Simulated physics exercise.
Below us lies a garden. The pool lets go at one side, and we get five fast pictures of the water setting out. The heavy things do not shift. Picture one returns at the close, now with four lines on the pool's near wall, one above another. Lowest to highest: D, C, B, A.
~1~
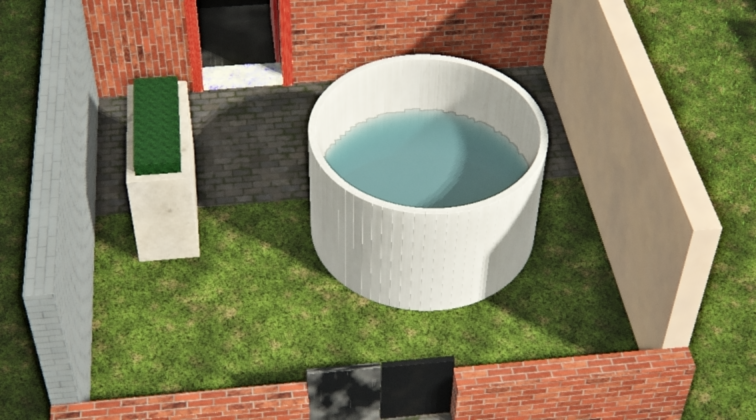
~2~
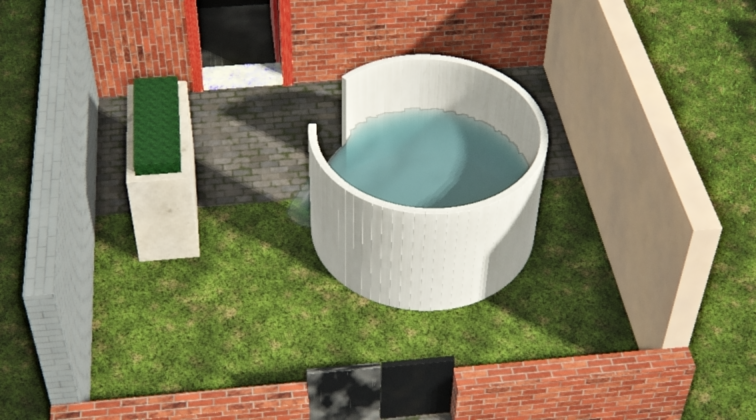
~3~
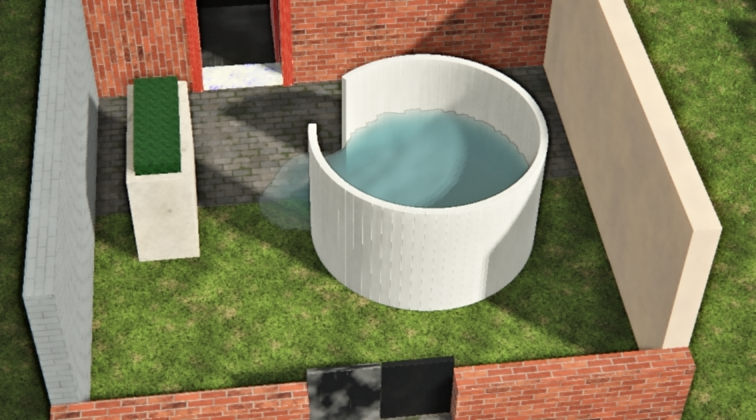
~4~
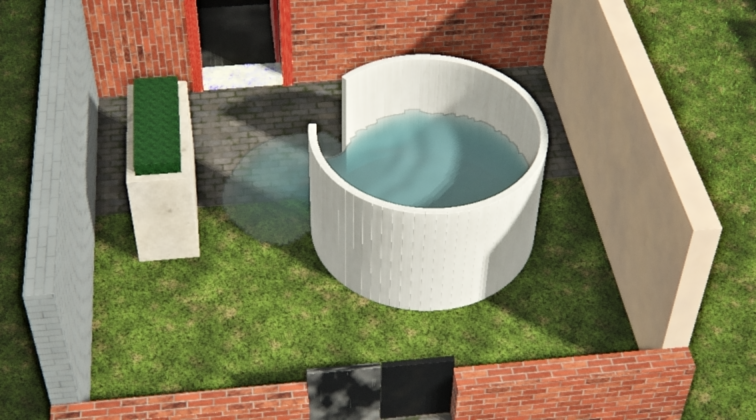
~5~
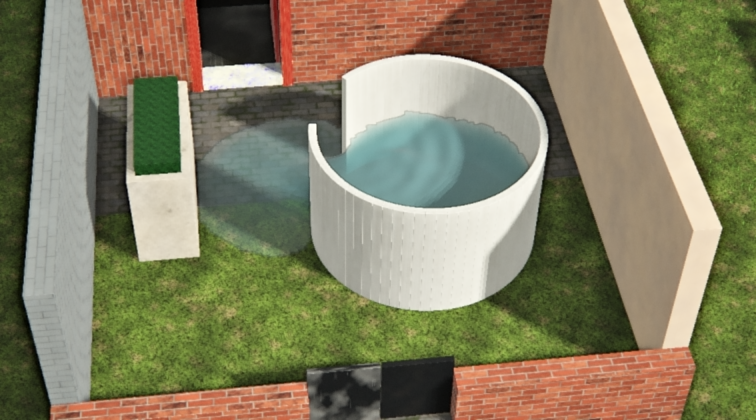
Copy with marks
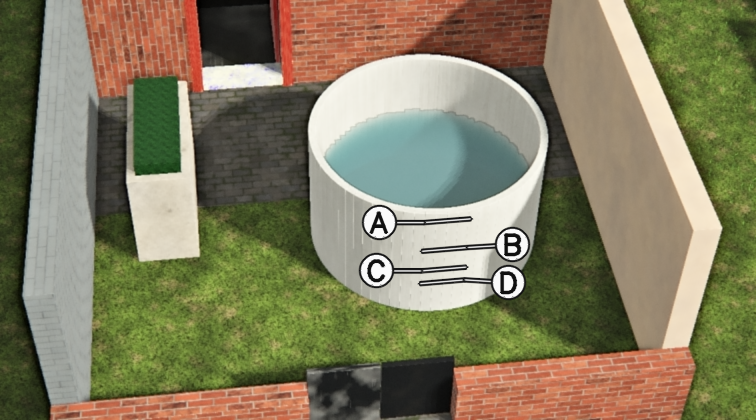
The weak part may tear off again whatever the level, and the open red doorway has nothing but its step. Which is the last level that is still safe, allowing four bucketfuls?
Mark D.
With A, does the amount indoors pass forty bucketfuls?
Yes, it does.
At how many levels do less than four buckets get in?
One of the four.
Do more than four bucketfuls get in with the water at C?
Yes.
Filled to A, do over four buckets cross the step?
Yes, that goes wrong.
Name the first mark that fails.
That would be C.
In white, A at (447, 220); B at (445, 249); C at (443, 269); D at (442, 281); from the bottom up D, C, B, A.
Choosing A, dozens of bucketfuls pour in.
Choosing B, dozens of bucketfuls pour in.
Choosing C, about 10 bucketfuls get in.
Choosing D, a bucket or two gets in.
